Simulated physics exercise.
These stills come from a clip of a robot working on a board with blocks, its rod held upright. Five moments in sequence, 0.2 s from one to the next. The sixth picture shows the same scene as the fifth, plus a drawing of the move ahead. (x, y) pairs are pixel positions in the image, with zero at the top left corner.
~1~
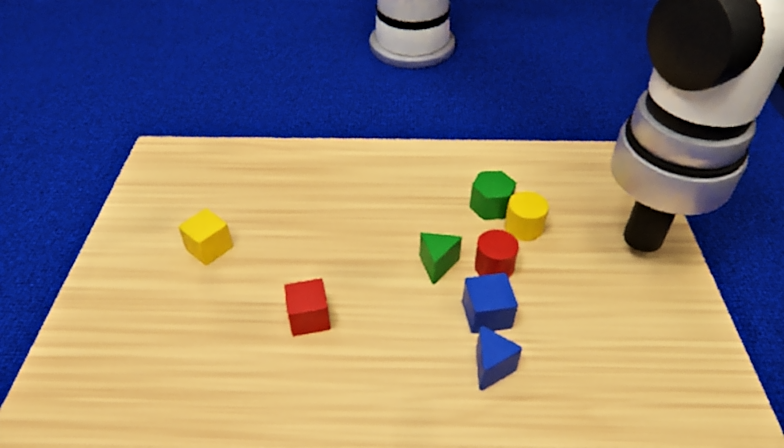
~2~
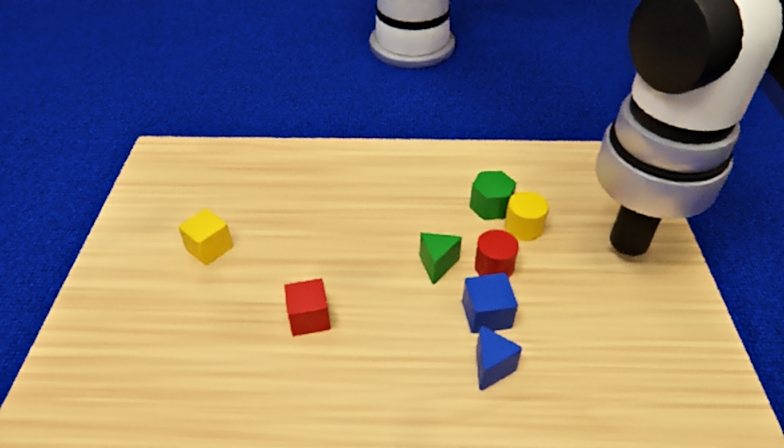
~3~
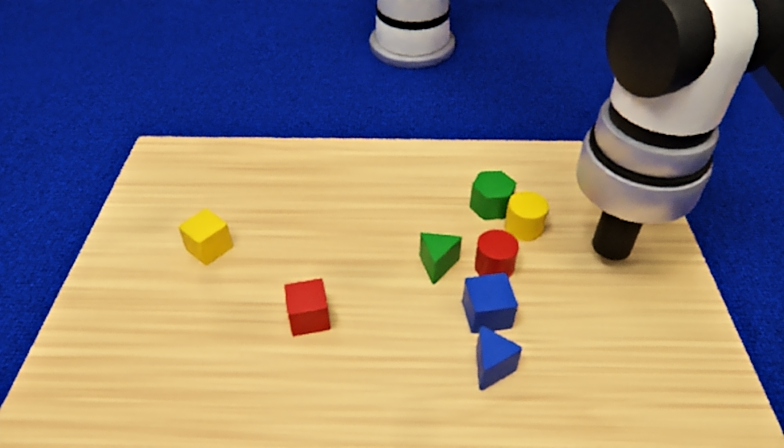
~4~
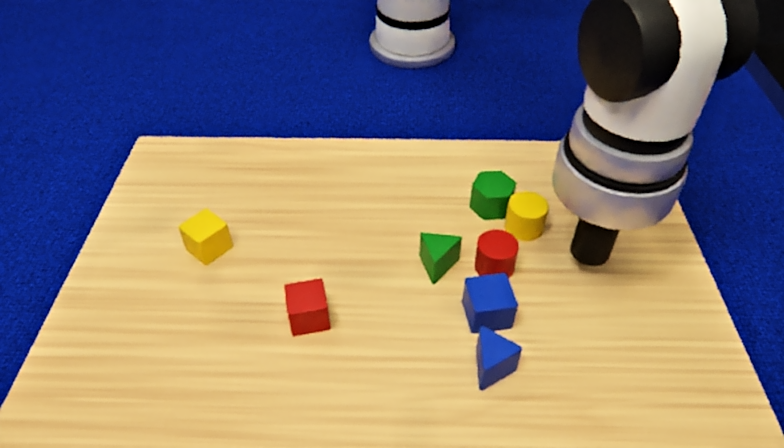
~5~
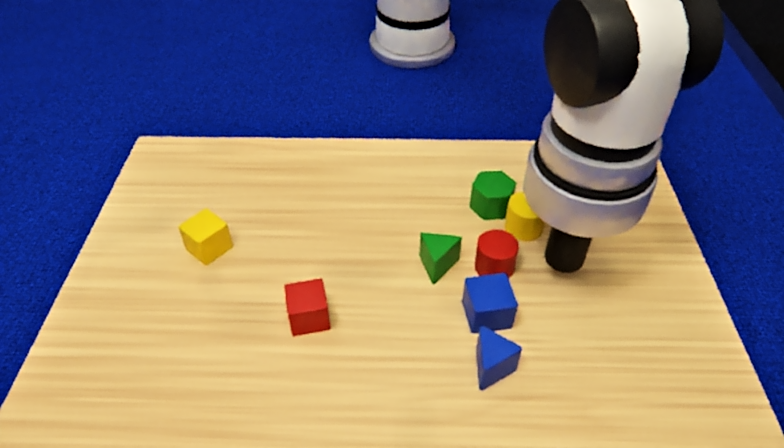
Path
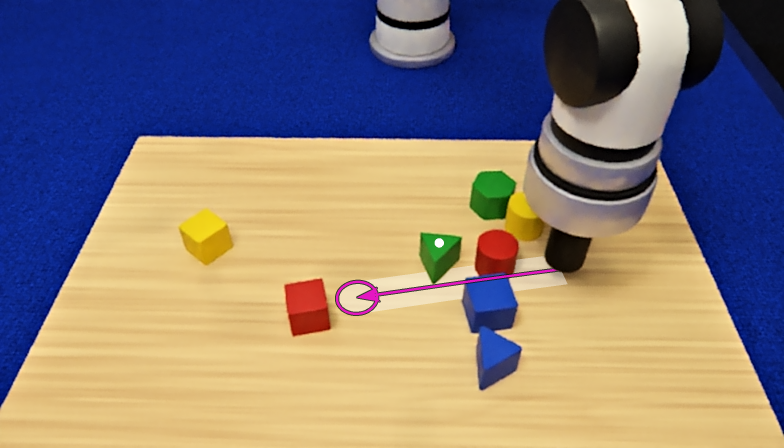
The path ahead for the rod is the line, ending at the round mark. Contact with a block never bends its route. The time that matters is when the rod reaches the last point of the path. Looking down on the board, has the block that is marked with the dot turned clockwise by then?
The answer is no.
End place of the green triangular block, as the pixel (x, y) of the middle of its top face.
The point I'd pick in the picture is (408, 236).
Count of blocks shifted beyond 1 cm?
Total moved: Two.
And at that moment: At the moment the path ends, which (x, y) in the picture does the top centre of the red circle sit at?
It is going to be at (440, 232).
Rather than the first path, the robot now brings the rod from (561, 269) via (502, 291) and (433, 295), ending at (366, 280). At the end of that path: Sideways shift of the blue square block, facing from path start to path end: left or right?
The blue square block is shifted sideways to the left, facing along the path from start to end.
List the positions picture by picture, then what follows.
In the first frame, lower end of the rod (642, 239), tops of blocks, green triangular block (439, 243), blue square block (491, 291), red circle (498, 243).
In the second frame, rod (629, 242), blocks as before.
In the third frame, rod (611, 247), blocks as before.
In the fourth frame, rod (590, 252), blocks as before.
In the fifth frame, rod (564, 259), green triangular block (439, 243), blue square block (491, 291), red circle (498, 243).
The drawn path runs straight from (561, 269) to (357, 297); the dot is on the green triangular block.
On the path given first. One third of the way, rod (495, 267); green triangular block (429, 240), turned 45° anticlockwise; red circle (462, 238).
Two thirds of the way, rod (426, 277); green triangular block (408, 236), turned 60° anticlockwise; red circle (440, 232).
At the end, rod (356, 287); green triangular block (408, 236), turned 60° anticlockwise; blue square block not moved; red circle (440, 232).
